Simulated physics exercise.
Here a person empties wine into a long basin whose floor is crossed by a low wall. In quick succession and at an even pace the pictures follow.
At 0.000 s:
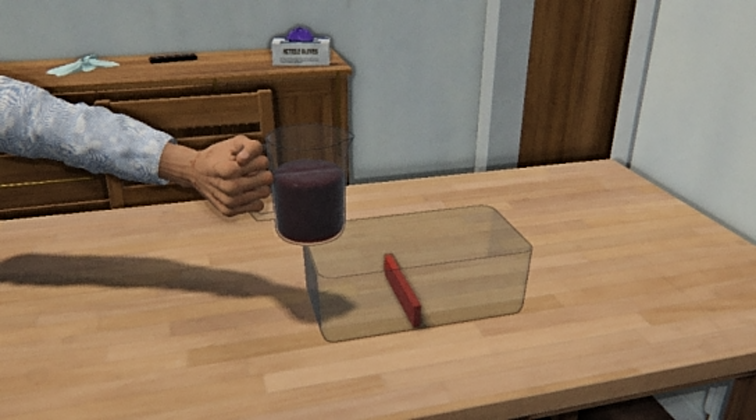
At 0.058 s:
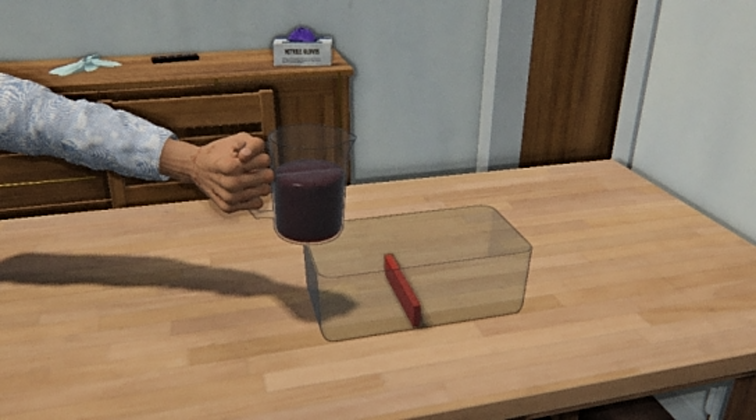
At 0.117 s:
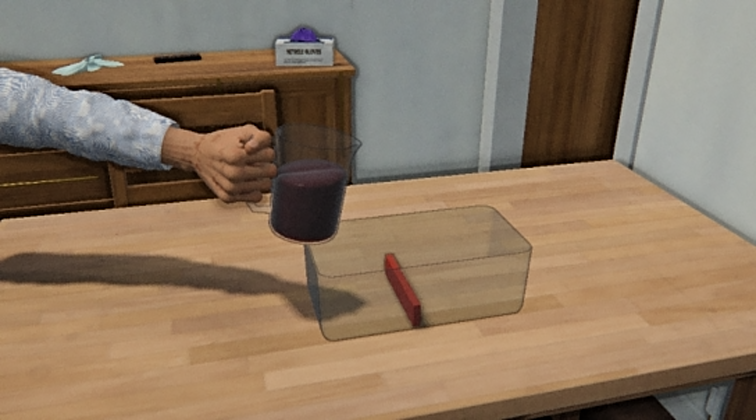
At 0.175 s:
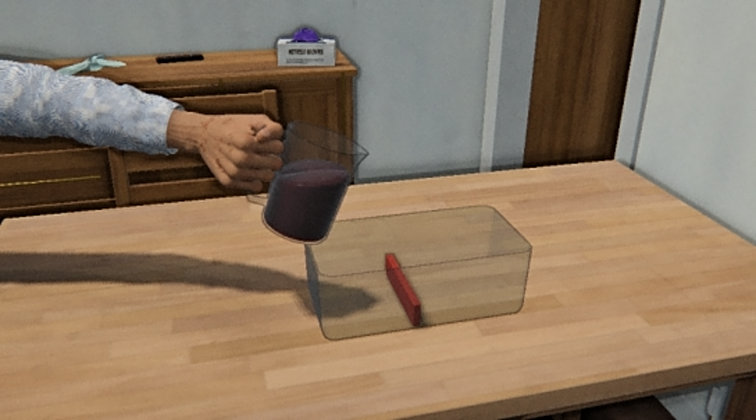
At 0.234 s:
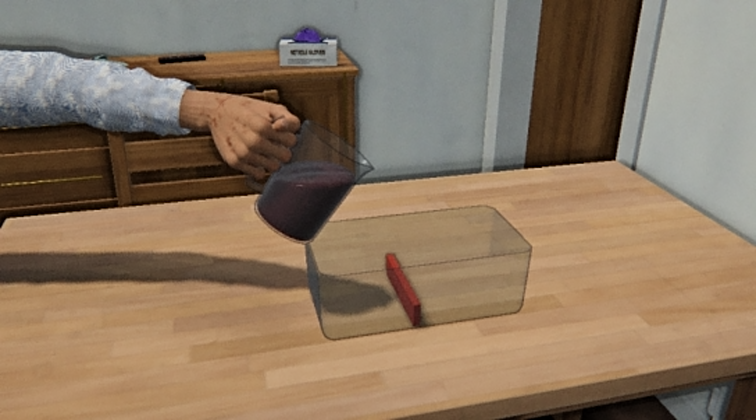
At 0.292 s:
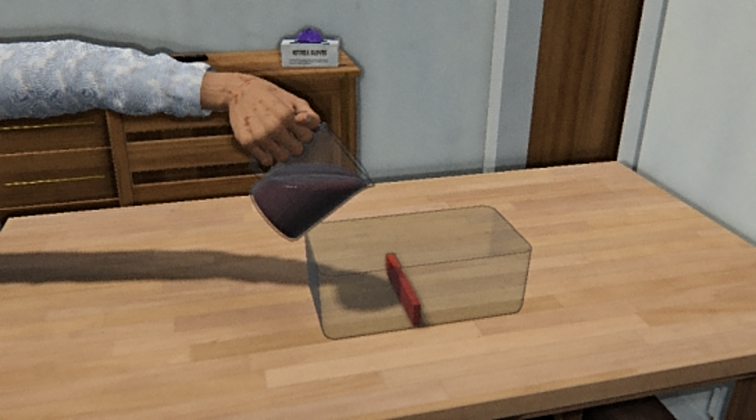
A hand at the end of a blue-and-white patterned sleeve reaches in from the left, holding a clear jug of dark purple liquid above a pale wooden table, seen from slightly above. Below and right sits a clear rectangular basin crossed by a low red wall, with wooden furniture behind. The hand steadily tips the jug rightward, the liquid shifting toward its spout, while the view stays still.
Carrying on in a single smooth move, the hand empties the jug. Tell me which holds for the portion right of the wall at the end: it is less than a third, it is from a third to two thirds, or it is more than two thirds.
Most likely the right of the wall will hold too little for one third.
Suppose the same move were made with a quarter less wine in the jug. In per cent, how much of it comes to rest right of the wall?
Roughly 5 in a hundred.
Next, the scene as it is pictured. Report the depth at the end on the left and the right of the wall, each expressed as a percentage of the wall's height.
The left part 70 per cent, the right part 10.
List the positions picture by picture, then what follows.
In the first picture, tilt 0°; pouring edge (354, 134); surface from (271, 174) to (342, 167); the long basin's rim runs from (309, 252) to (512, 227); the wall's top is at (402, 280).
In the second picture, tilt 2°; pouring edge (356, 136); surface from (272, 174) to (343, 168).
In the third picture, tilt 10°; pouring edge (362, 142); surface from (274, 175) to (345, 168).
In the fourth picture, tilt 21°; pouring edge (369, 152); surface from (273, 181) to (349, 169).
In the fifth picture, tilt 36°; pouring edge (374, 167); surface from (264, 190) to (355, 172).
In the sixth picture, tilt 52°; pouring edge (375, 184); surface from (255, 185) to (364, 177).
After 0.54 s the tilt is 113° and 55 per cent is still to pour, 25 is left of the wall and 2 right of it.
After 0.73 s the tilt is 118° and 9 per cent is still to pour, 80 is left of the wall and 4 right of it.
After 0.92 s the tilt is 118° and 0 per cent is still to pour, 84 is left of the wall and 6 right of it.
After 1.13 s the tilt is 118° and 0 per cent is still to pour, 83 is left of the wall and 8 right of it.
In the end 82 per cent lies left of the wall, 10 right of it and 9 outside.
